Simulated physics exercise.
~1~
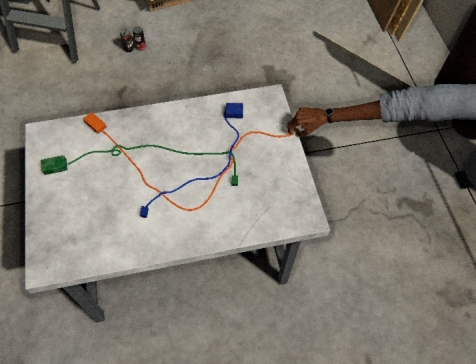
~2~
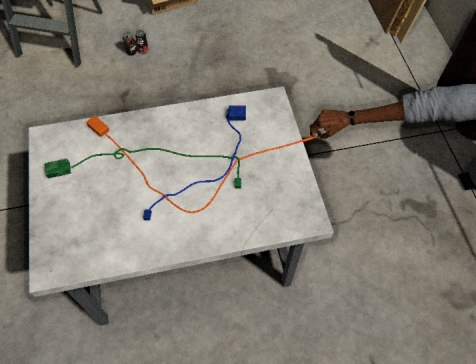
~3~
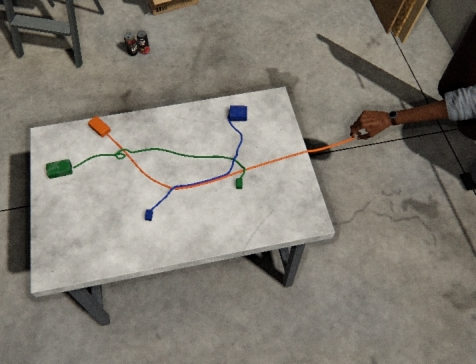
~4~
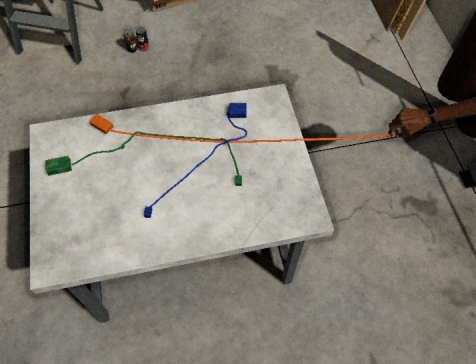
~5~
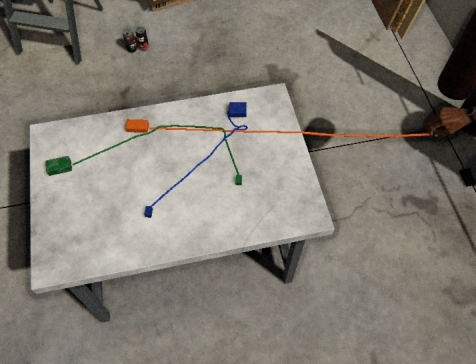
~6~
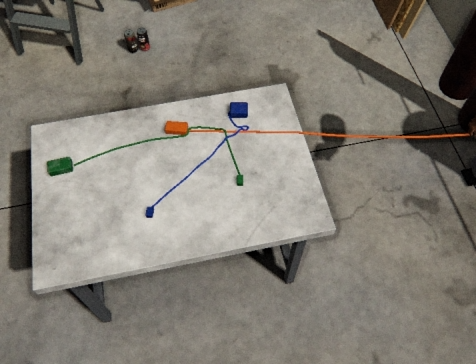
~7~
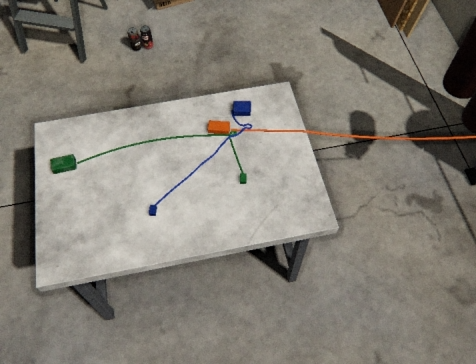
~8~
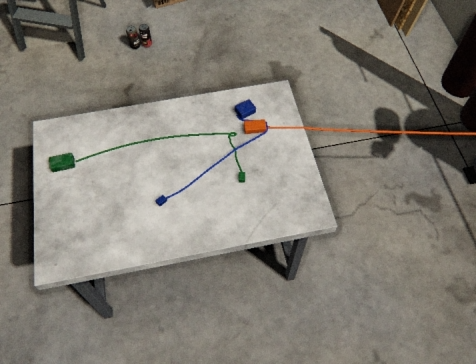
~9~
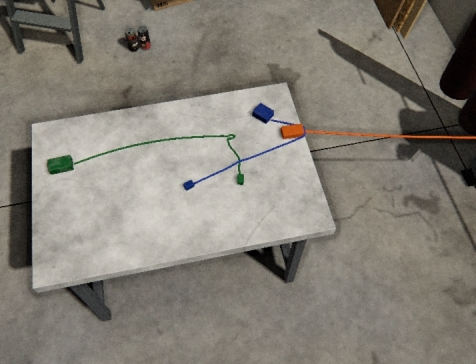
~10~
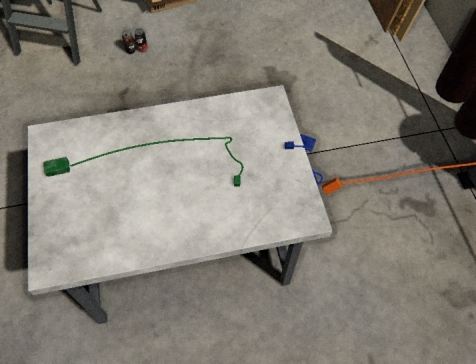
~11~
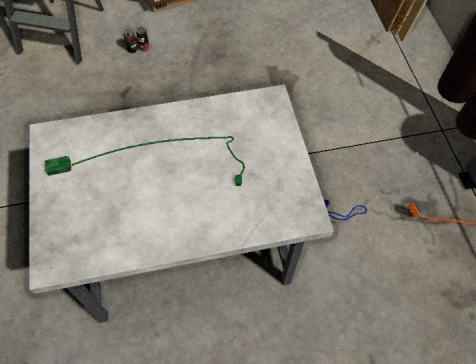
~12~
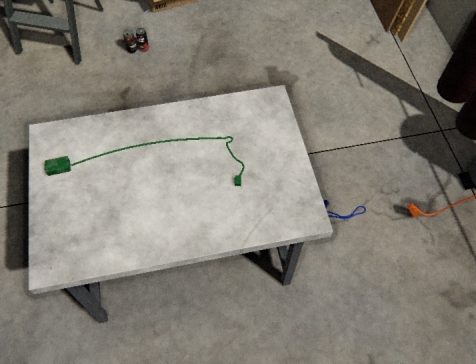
A hand pulls the orange lead off the table, dragging the blue one over the edge while green stays.
